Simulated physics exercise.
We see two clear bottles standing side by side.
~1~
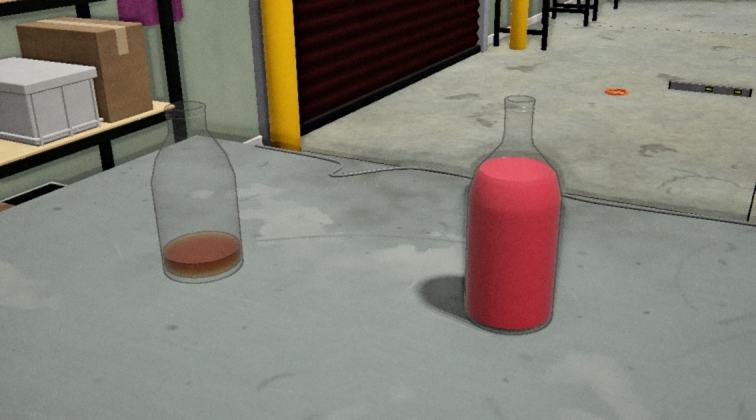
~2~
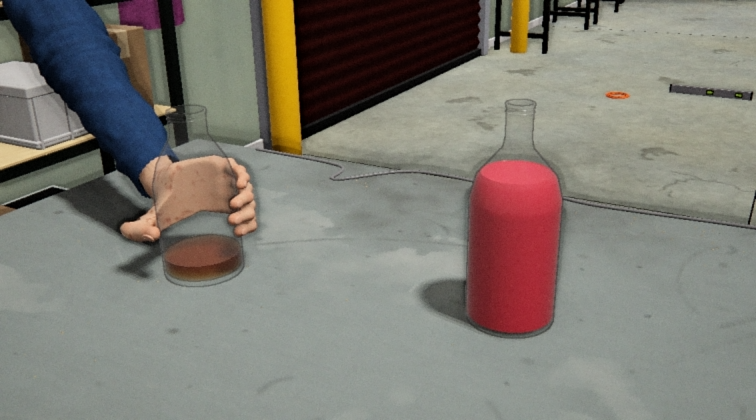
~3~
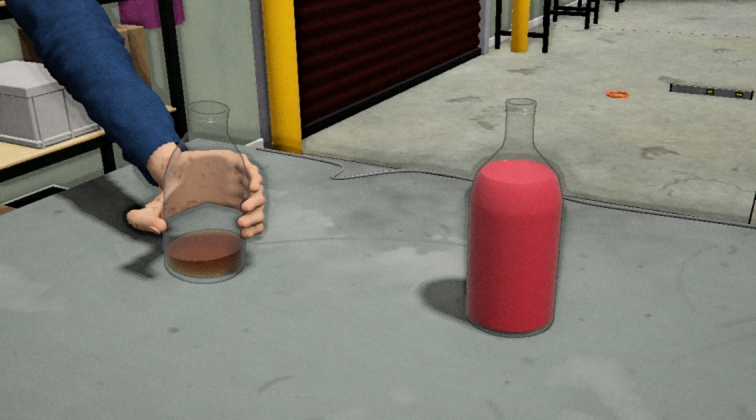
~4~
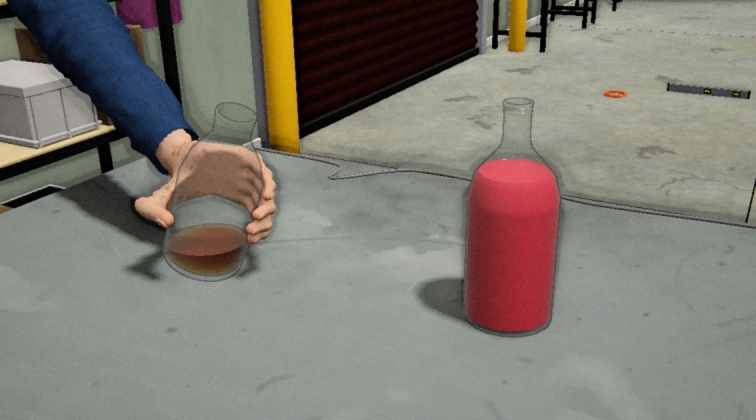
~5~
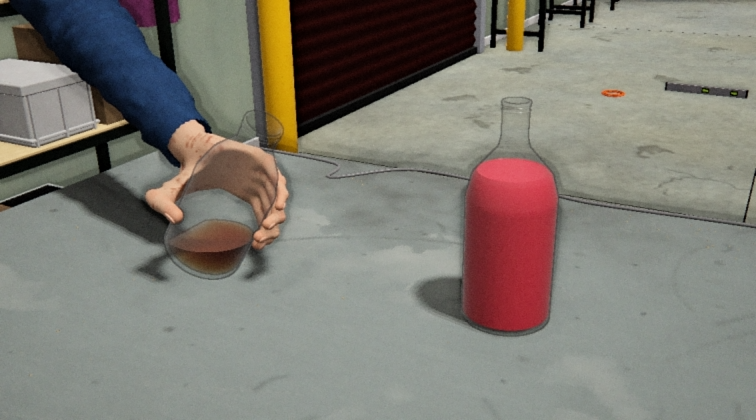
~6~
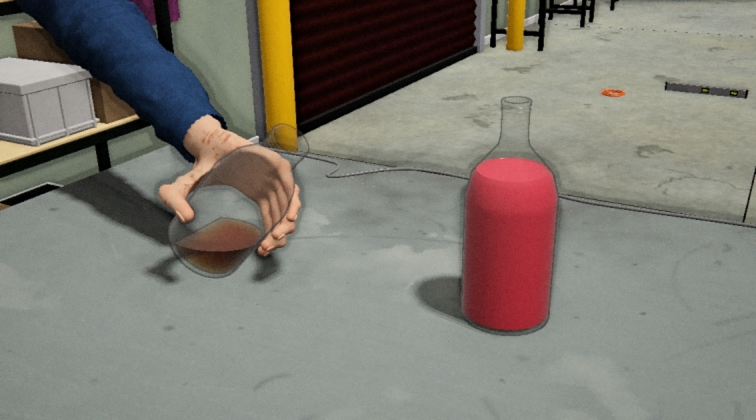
A clear bottle filled well up with bright red liquid stands at the right of a grey tabletop, seen from slightly above in a workshop-like room with boxes on a shelf, a dark shutter and yellow posts. To its left stands another clear bottle with a little brown liquid. A blue-sleeved arm reaches in from the upper left, grasps that bottle and steadily tilts its neck rightward and down, while the view stays almost still.
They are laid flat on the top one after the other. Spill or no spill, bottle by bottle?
Left: No spill, right: Spill.
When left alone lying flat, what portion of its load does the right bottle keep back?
I reckon close to 40 per cent is held back.
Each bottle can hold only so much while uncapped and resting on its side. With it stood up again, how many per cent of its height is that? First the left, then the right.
Limits: Around 18 per cent and around 26 per cent.
A moment on, the left bottle is nearly down; left bottle, all still inside.
Further on, the left bottle lies flat; left bottle, all still inside.
When it is over, both lie flat; left bottle, all still inside; right bottle, a puddle at its mouth.
